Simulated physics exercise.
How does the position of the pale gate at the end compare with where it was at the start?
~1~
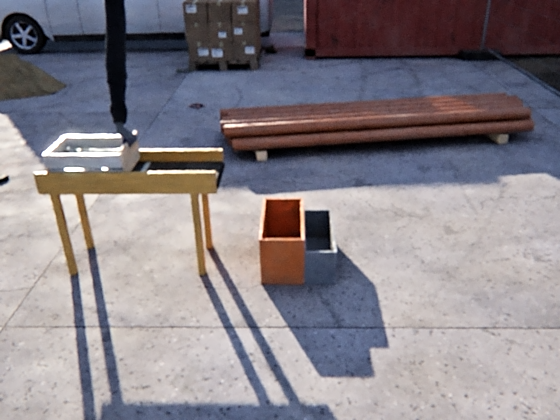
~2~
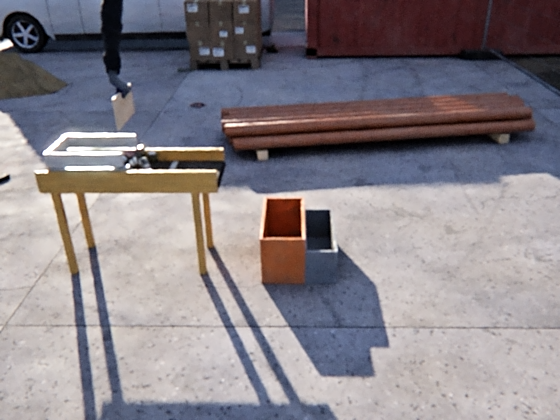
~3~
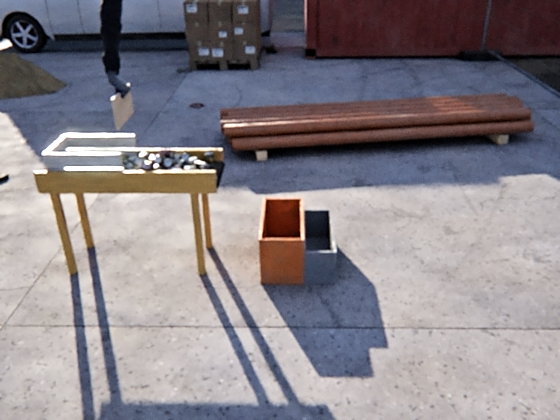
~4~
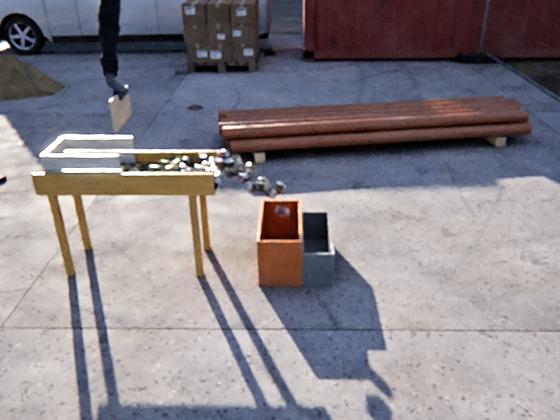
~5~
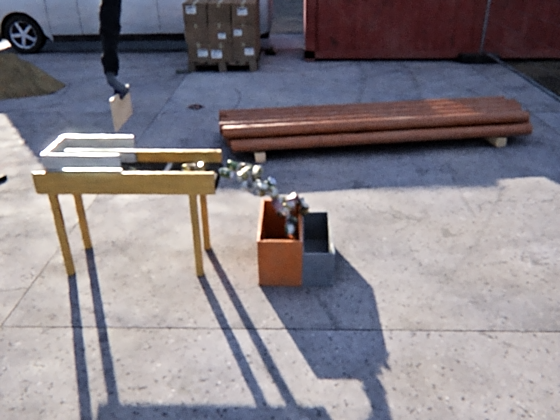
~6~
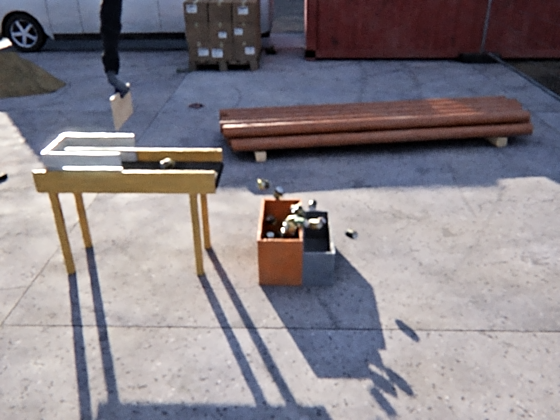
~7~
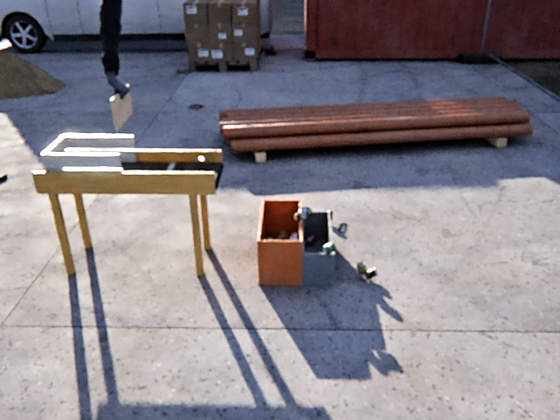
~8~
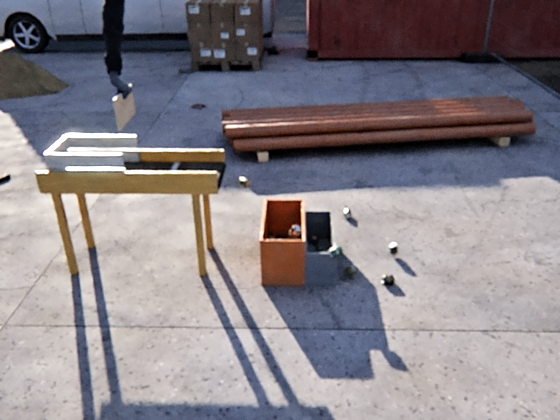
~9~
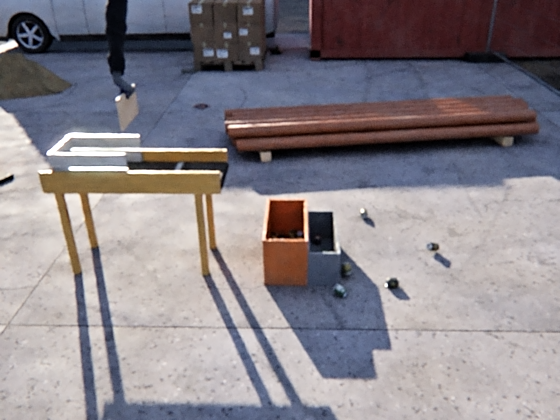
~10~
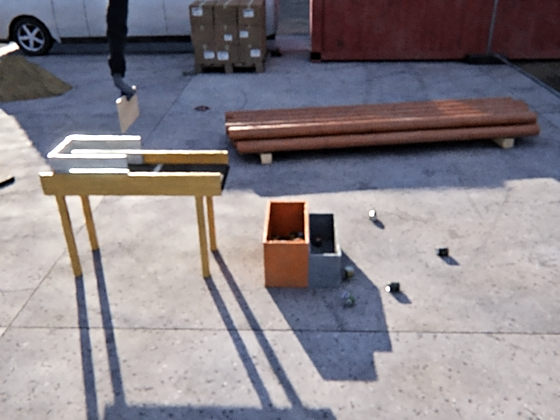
At the start the gate was down at the white pen, and by the end it was held up above the pen, clear of the belt.
